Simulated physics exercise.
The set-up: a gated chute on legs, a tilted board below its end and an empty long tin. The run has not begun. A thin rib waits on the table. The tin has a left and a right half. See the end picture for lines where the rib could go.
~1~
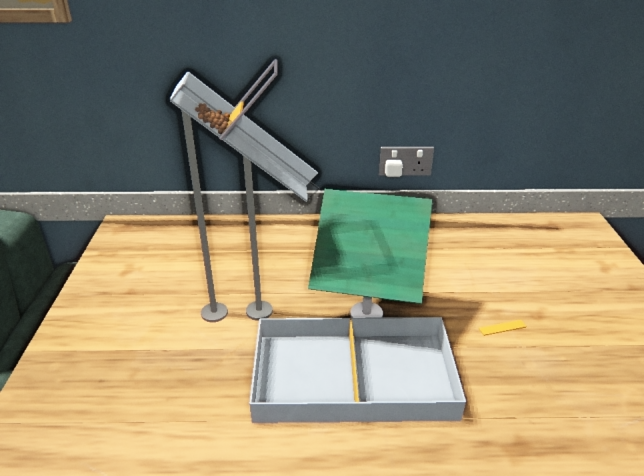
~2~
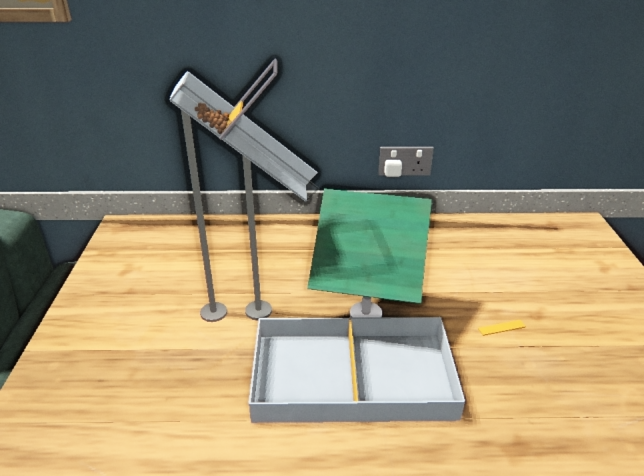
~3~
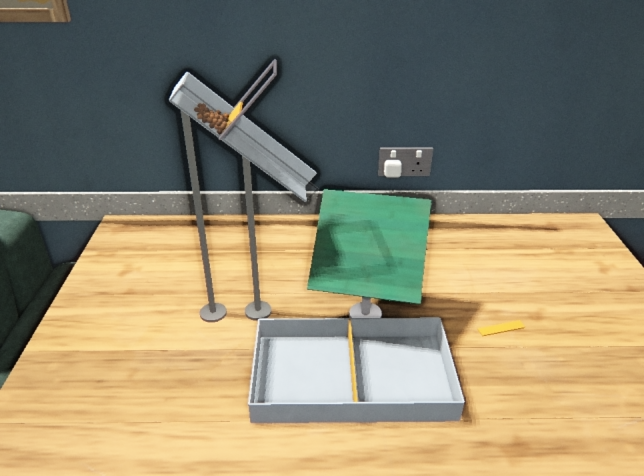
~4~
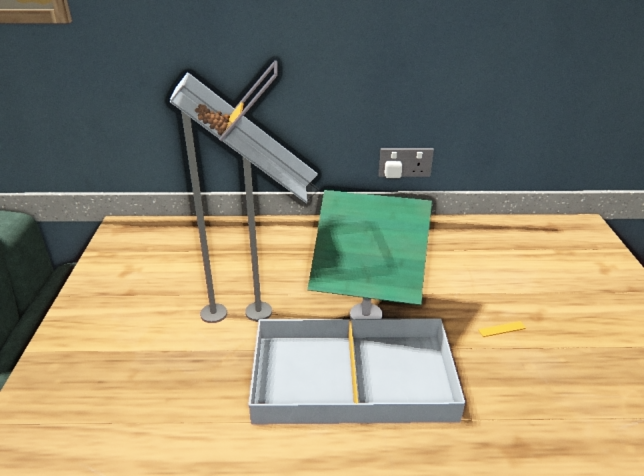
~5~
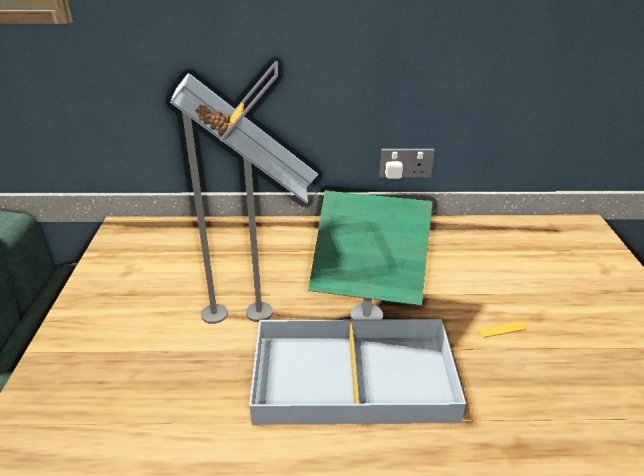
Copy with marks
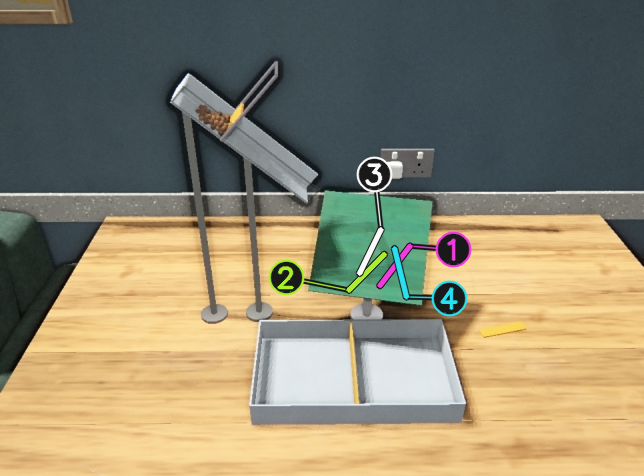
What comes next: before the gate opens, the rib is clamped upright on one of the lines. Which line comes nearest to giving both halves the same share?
Best: 1.
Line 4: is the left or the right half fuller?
More lands on the right.
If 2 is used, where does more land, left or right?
The left half.
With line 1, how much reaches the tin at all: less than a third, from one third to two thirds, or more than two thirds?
It is more than two thirds.
On the marked copy, line 1 from (410, 246) to (379, 285); line 2 from (384, 254) to (349, 290); line 3 from (380, 229) to (359, 273); line 4 from (394, 248) to (406, 296).
If 1 is chosen, of what is caught, about half in the left half, about half in the right.
If 2 is chosen, of what is caught, most in the left half, a small part in the right.
If 3 is chosen, of what is caught, nearly all in the left half, a stray few in the right.
If 4 is chosen, of what is caught, about a quarter in the left half, most in the right.
